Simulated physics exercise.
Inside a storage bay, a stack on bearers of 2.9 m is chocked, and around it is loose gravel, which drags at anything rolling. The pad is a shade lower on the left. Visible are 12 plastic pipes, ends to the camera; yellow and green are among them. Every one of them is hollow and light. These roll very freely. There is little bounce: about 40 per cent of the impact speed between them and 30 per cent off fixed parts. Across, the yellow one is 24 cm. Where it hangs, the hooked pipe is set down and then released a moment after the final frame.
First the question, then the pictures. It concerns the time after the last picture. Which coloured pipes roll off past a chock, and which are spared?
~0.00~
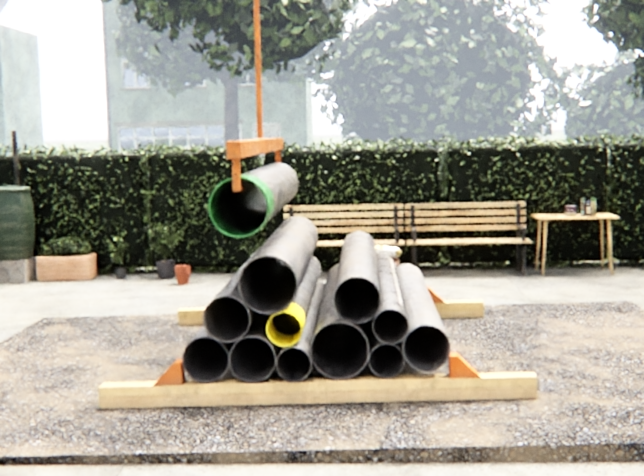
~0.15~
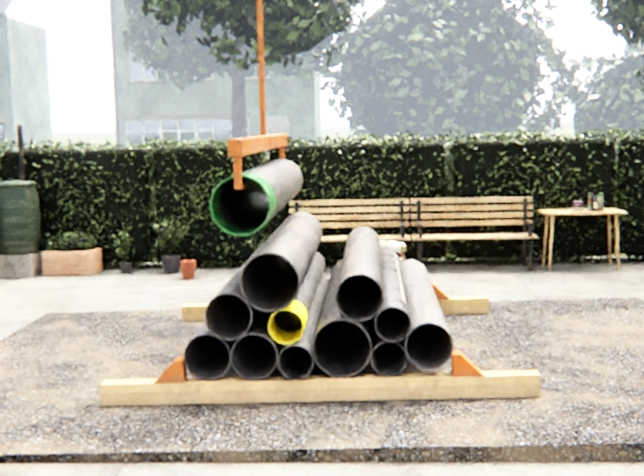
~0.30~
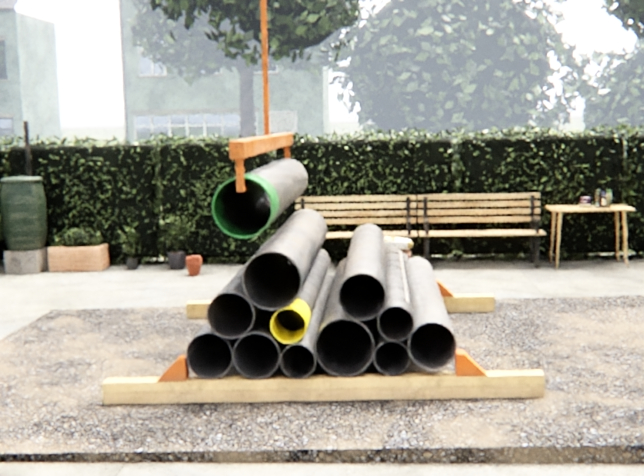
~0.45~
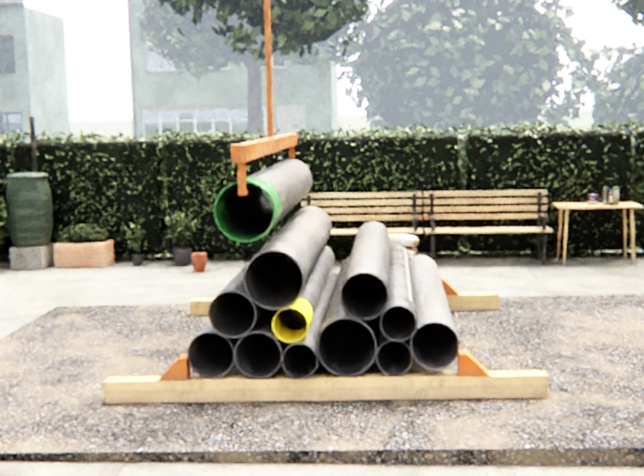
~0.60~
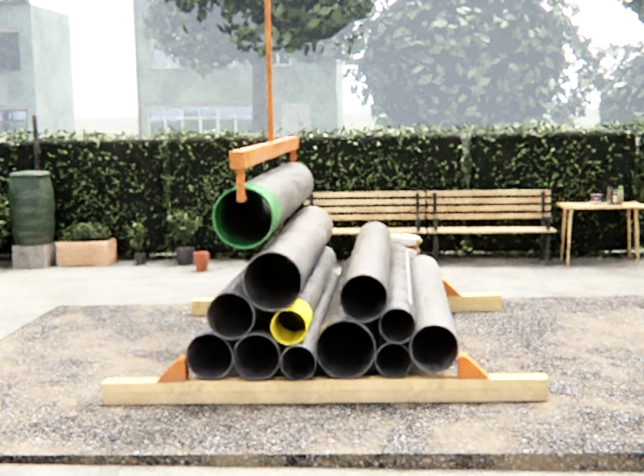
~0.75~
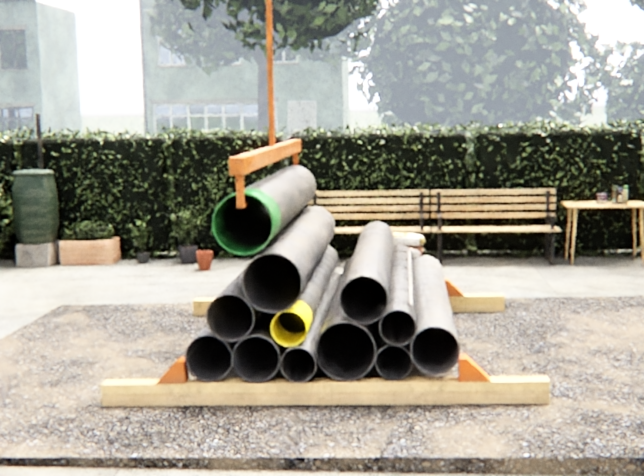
Once it settles, the yellow one is kept back while the green one tumbles away.
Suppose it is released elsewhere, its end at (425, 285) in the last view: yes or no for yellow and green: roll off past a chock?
In that case, yellow: No; green: Yes.
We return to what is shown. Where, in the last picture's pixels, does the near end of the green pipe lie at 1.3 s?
Estimated pixel position: About (196, 267).
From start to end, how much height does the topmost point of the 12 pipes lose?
It sits roughly 55 cm lower at the end.
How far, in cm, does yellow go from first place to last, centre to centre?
Yellow ends up 10 from where it began.
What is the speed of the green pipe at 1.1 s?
Its speed is roughly 1.0 m/s.
Then, 1.1 s in, yellow is up on others, 75 cm inside the left chock, rolling right; green is up on others, 30 cm inside the left chock, rolling left; 0 past a chock so far.
Then, 1.3 s in, yellow is up on others, 75 cm inside the left chock, rolling right; green is in the air, 10 cm inside the left chock, rolling left; 0 past a chock so far.
Then, 1.6 s in, yellow is up on others, 80 cm inside the left chock; green is beyond the left chock, rolling left; 1 past a chock so far.
In the end (2.7 s), yellow is up on others, 80 cm inside the left chock; green is beyond the left chock; 1 past a chock so far.
